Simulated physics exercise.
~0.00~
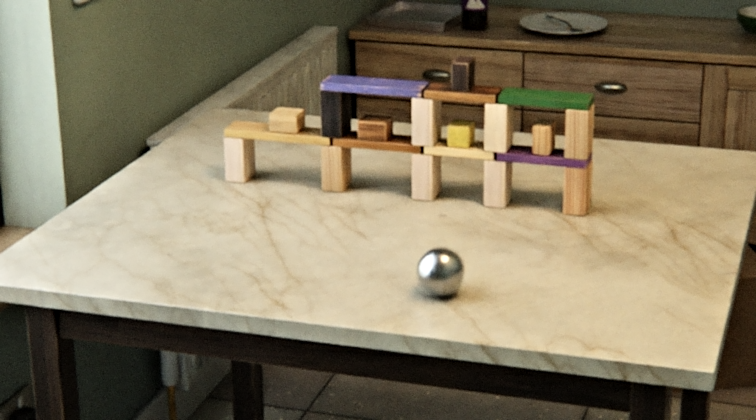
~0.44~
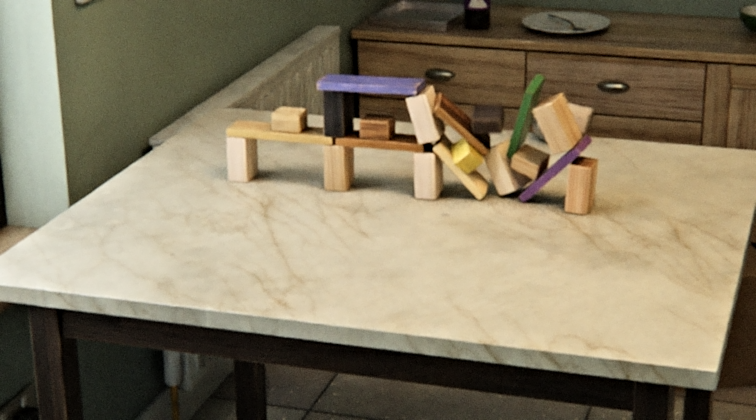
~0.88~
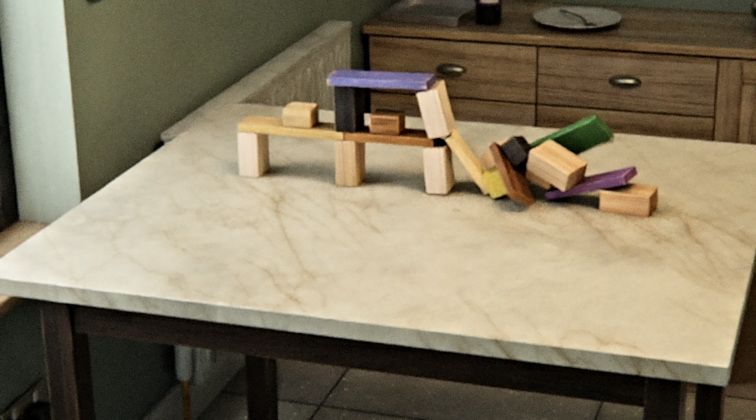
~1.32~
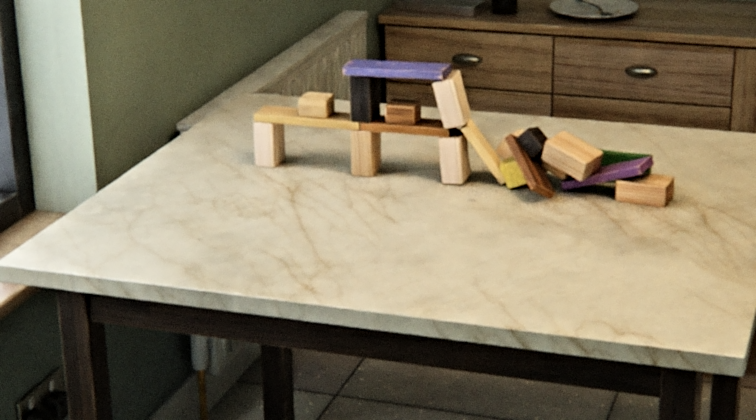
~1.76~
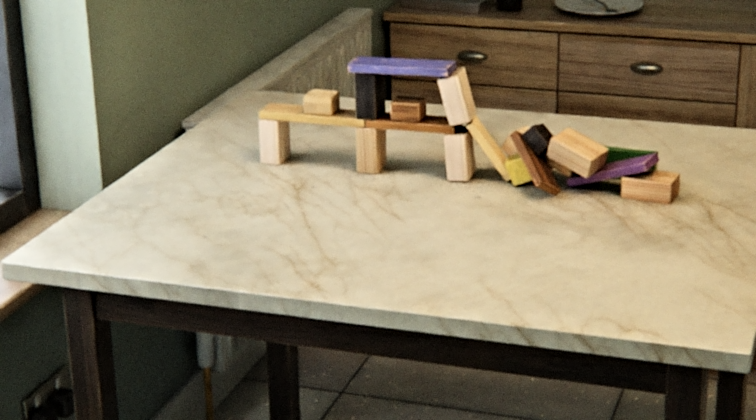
A two-storey structure of wooden posts and planks stands on a pale marble-topped table, seen from slightly above, with a wooden cabinet behind. A steel ball is in front of it, a blue-purple plank lies on top at left, a green one at right, and yellow and plain blocks rest between. The ball goes into the right side, where posts tip and the green and purple planks tilt steeply. That half collapses into a heap as the view shifts left. The left half stays standing, its blue-purple plank still up beside a leaning post.
